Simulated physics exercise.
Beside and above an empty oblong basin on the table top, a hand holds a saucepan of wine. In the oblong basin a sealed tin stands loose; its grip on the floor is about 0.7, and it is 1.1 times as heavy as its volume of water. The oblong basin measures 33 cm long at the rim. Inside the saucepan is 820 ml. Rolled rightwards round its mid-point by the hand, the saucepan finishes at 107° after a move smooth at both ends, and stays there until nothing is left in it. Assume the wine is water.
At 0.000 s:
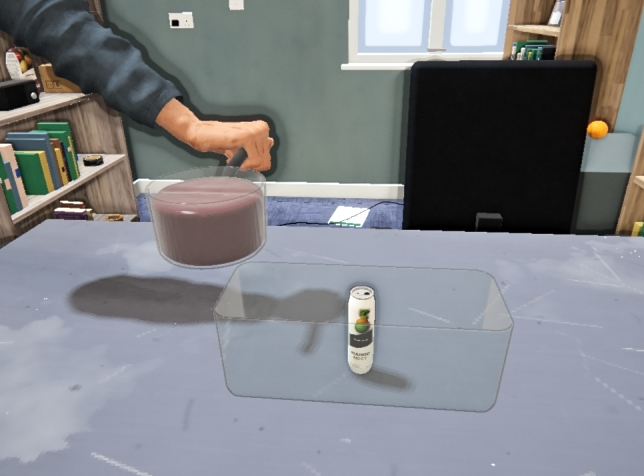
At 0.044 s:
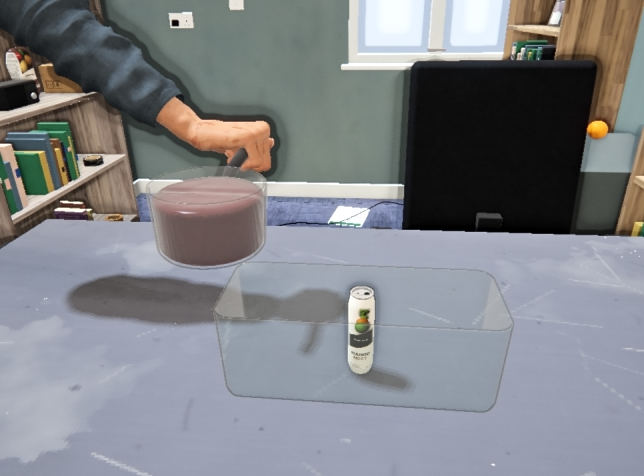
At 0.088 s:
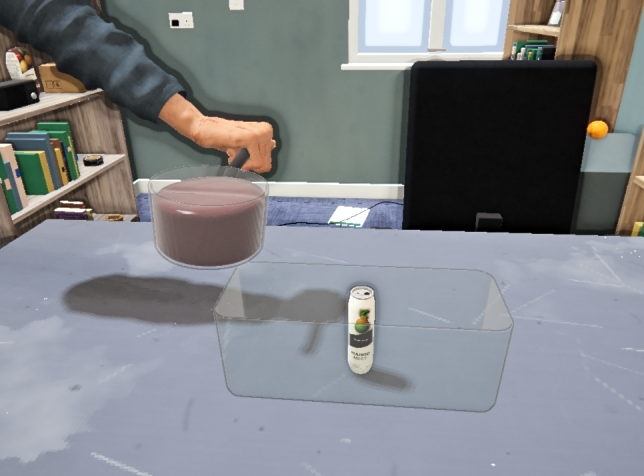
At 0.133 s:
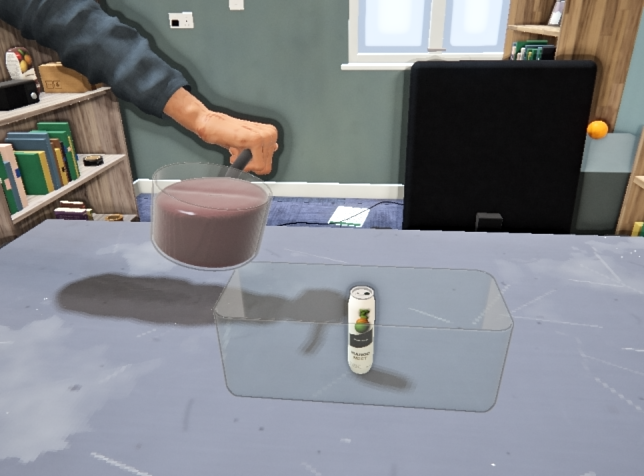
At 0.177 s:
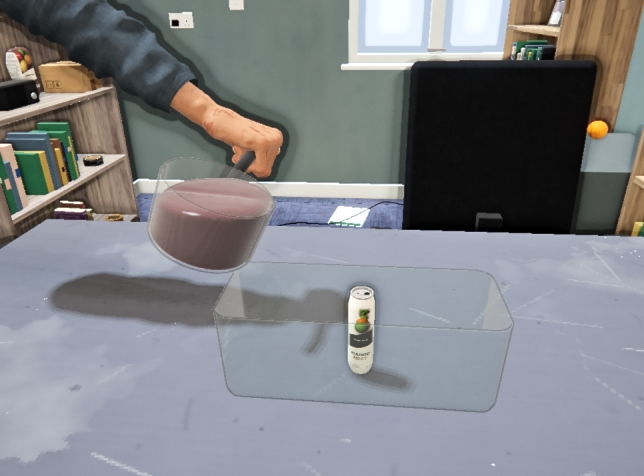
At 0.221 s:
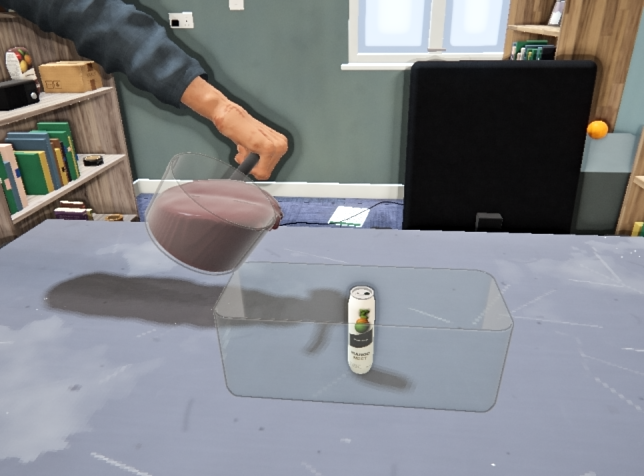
At first, a hand holds a clear saucepan of dark reddish liquid nearly level, above and to the left of an empty see-through oblong basin on a table, with a tin standing by it. The hand then slowly rolls the saucepan rightwards, gradually steepening its tilt as the liquid shifts towards the lower right side.
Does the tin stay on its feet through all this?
It does not capsize.
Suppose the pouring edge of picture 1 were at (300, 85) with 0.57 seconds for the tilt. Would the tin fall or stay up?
Then it tips over.
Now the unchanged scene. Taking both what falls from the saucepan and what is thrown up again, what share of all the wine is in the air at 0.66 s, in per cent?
Around 3 per cent of the liquid is in flight.
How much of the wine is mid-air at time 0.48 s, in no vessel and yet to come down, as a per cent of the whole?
At that moment, about 26 percent.
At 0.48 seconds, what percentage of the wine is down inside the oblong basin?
Roughly 46 percent of it.
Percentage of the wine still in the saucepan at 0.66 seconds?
6 per cent or thereabouts.
After 0.48 s the tilt is 100° and 29 per cent is still to pour; the tin stands where it began.
After 0.66 s the tilt is 107° and 6 per cent is still to pour; the tin stands where it began.
After 0.86 s the tilt is 107° and 0 per cent is still to pour; the tin stands where it began.
After 1.07 s the tilt is 107° and 0 per cent is still to pour; the tin stands where it began.
In the end the tin stands where it began.
